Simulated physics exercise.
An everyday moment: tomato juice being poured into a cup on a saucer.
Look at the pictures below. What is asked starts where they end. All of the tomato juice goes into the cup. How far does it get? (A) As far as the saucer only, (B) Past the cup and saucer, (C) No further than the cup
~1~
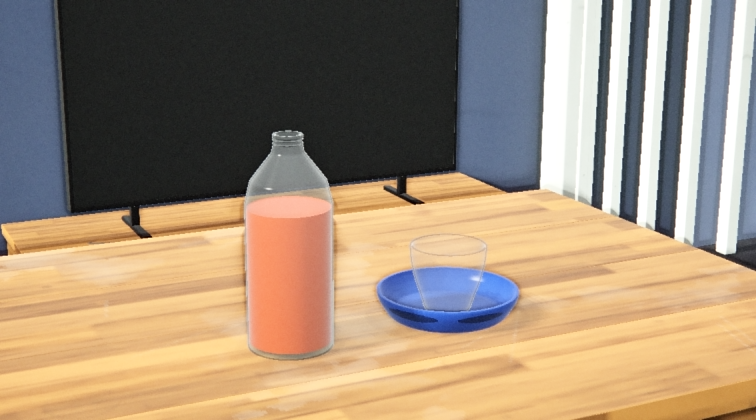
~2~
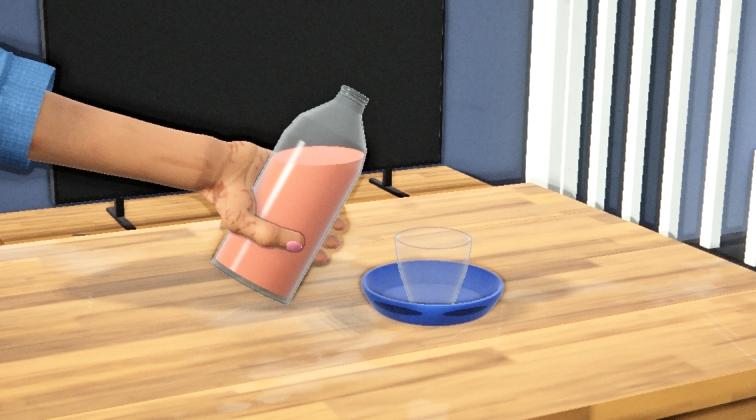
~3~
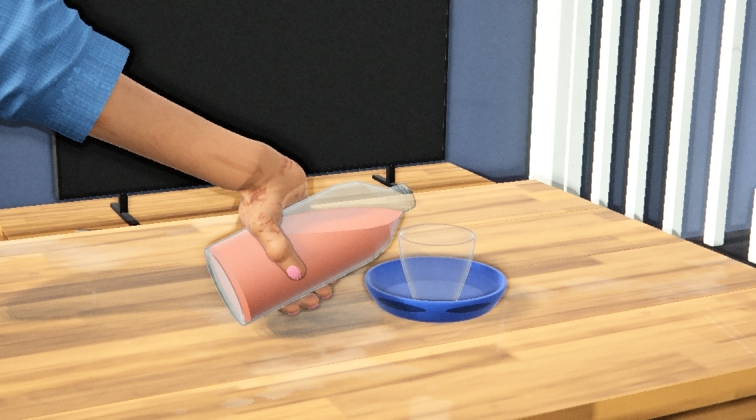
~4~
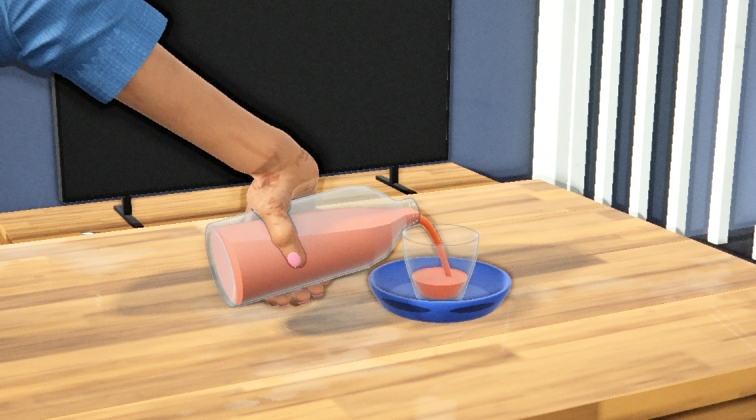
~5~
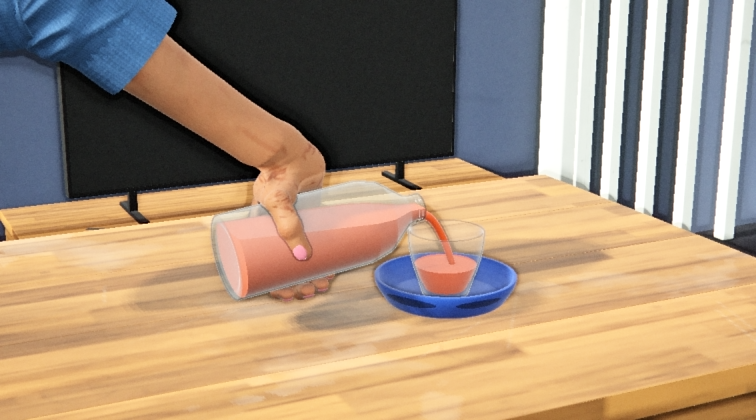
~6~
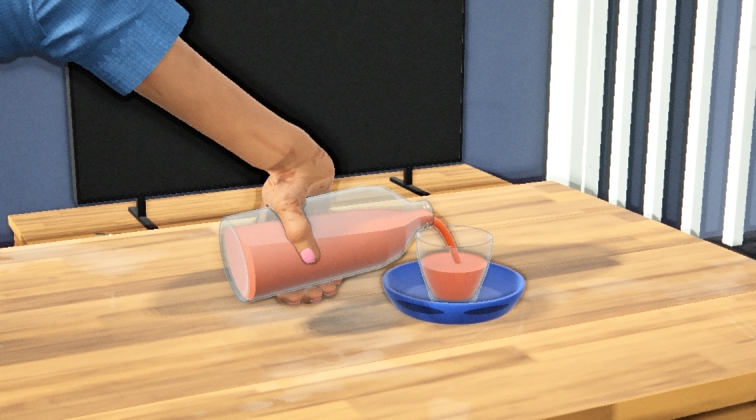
Past the cup and saucer.
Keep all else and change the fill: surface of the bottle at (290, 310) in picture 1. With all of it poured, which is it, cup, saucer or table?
Result: No overflow.
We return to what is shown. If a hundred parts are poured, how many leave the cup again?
My figure is roughly 70 percent.
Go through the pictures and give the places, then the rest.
In the first frame, at the start; bottle (290, 238) about two thirds full; cup (448, 273) empty; saucer (482, 316) dry.
In the second frame, a hand has the bottle; bottle (305, 185) tipped 30° with all of its load; cup (433, 266) empty.
In the third frame, the bottle is tipped; bottle (322, 238) tipped 70° with all of its load; cup (436, 263) empty.
In the fourth frame, the stream is running; bottle (324, 236) tipped 80° with nearly all of its load; cup about a quarter full, surface at (440, 277).
In the fifth frame, the stream is running; bottle (329, 230) tipped 85° with nearly all of its load; cup (446, 259) about a third full.
In the sixth frame, the stream is running; bottle (337, 235) tipped 85° with nearly all of its load; cup about half full, surface at (454, 264); saucer (488, 307) dry.
Shortly, the cup is full to the brim; the saucer is wet, with room to spare.
Then, the cup is full to the brim; the saucer is full and running over.
At the finish, the cup is full to the brim; the saucer is full and running over.
